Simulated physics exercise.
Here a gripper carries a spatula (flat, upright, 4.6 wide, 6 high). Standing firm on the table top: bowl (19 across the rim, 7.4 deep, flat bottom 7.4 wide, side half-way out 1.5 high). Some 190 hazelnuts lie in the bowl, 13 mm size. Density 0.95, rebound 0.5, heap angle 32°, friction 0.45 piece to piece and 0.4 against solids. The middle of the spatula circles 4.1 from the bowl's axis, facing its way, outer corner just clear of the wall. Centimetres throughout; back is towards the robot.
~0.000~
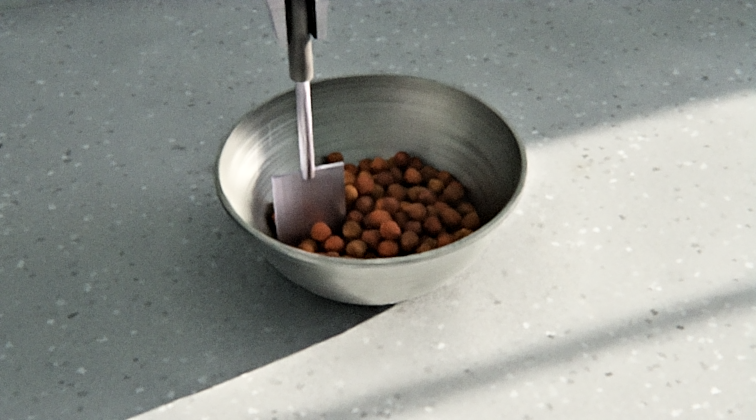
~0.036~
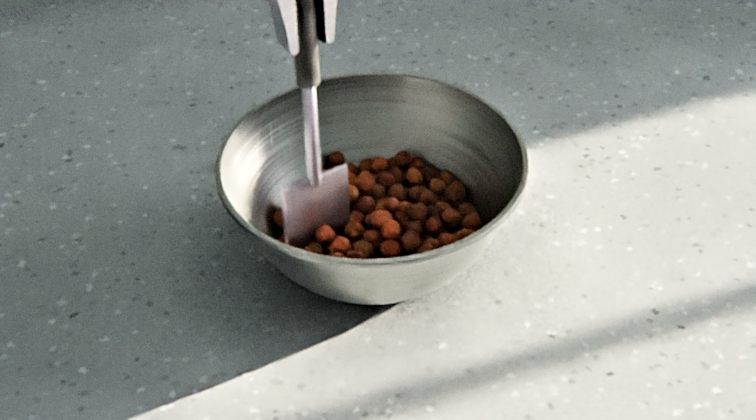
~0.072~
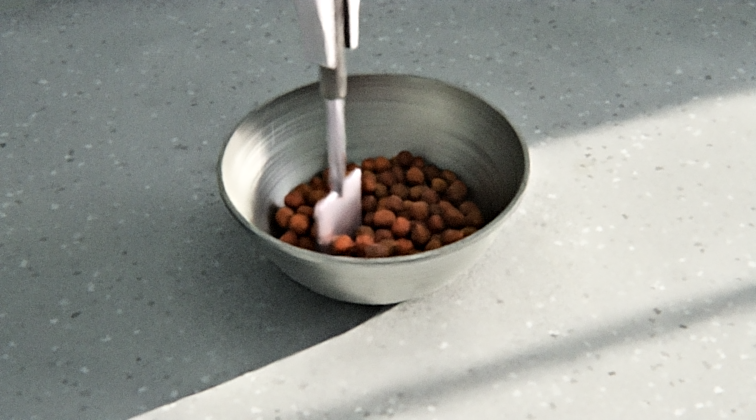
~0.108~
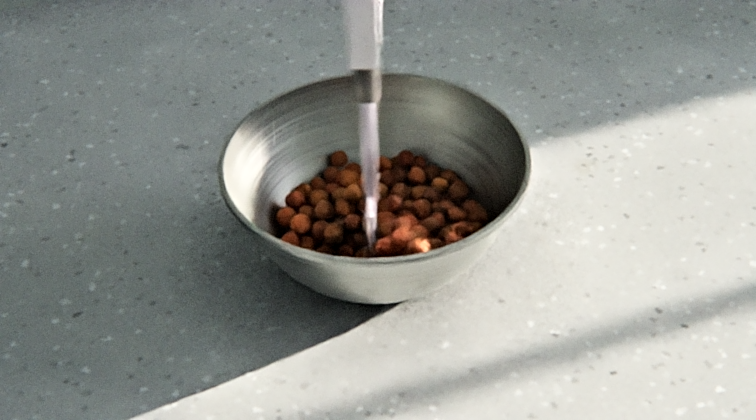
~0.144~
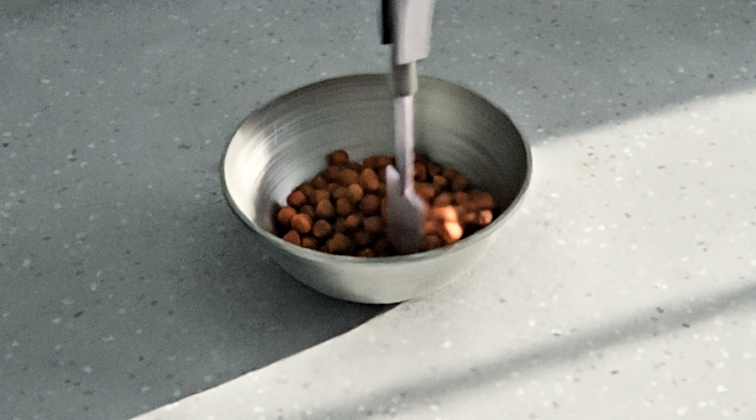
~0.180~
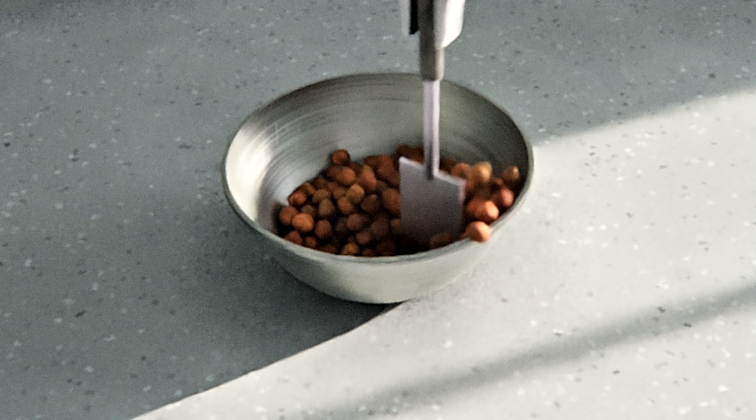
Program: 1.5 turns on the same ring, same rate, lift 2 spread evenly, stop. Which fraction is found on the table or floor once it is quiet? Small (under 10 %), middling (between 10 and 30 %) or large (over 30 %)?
Share on the table or floor: Small (under 10 %).
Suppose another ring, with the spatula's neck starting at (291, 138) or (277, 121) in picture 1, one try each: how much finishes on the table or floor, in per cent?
About 0 and 0 per cent.
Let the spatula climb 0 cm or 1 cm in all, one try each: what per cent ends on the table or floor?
Some 10 and 10 per cent.
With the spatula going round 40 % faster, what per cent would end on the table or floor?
It would be near 15 per cent.
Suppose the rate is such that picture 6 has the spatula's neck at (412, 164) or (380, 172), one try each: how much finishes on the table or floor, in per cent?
Some 0 and 0 per cent.
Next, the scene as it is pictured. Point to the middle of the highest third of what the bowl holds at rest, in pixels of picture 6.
Near (380, 212).
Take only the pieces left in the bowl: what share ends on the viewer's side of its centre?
About 50 per cent.
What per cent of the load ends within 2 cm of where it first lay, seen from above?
Roughly 15 per cent.
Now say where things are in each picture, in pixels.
The first frame shows the spatula neck at (307, 151), 0° round; upper third of the load around (385, 213), from x 280 to 470, top at y 160; 191 in the bowl.
The second frame shows the spatula neck at (313, 157), 13° round; upper third of the load around (380, 214), from x 285 to 470, top at y 160.
The third frame shows the spatula neck at (337, 169), 41° round; upper third of the load around (386, 222), from x 285 to 475, top at y 160.
The fourth frame shows the spatula neck at (370, 173), 70° round; upper third of the load around (406, 229), from x 285 to 475, top at y 160.
The fifth frame shows the spatula neck at (404, 166), 98° round; upper third of the load around (433, 217), from x 285 to 485, top at y 155.
The sixth frame shows the spatula neck at (431, 151), 127° round; upper third of the load around (461, 201), from x 290 to 510, top at y 150; 190 in the bowl, 1 in flight or on the tool.
After 0.38 s, 286° round, highest piece 8 above the table; 185 in the bowl, 3 on the table or floor, 3 in flight or on the tool.
After 0.58 s, 85° round, highest piece 8 above the table; 183 in the bowl, 8 on the table or floor.
After 0.88 s, 180° round, highest piece 5 above the table; 182 in the bowl, 9 on the table or floor.
After 1.58 s, 180° round, highest piece 5 above the table; 182 in the bowl, 9 on the table or floor.
In the end, 182 in the bowl, 9 on the table or floor. That is 5 % on the table or floor.
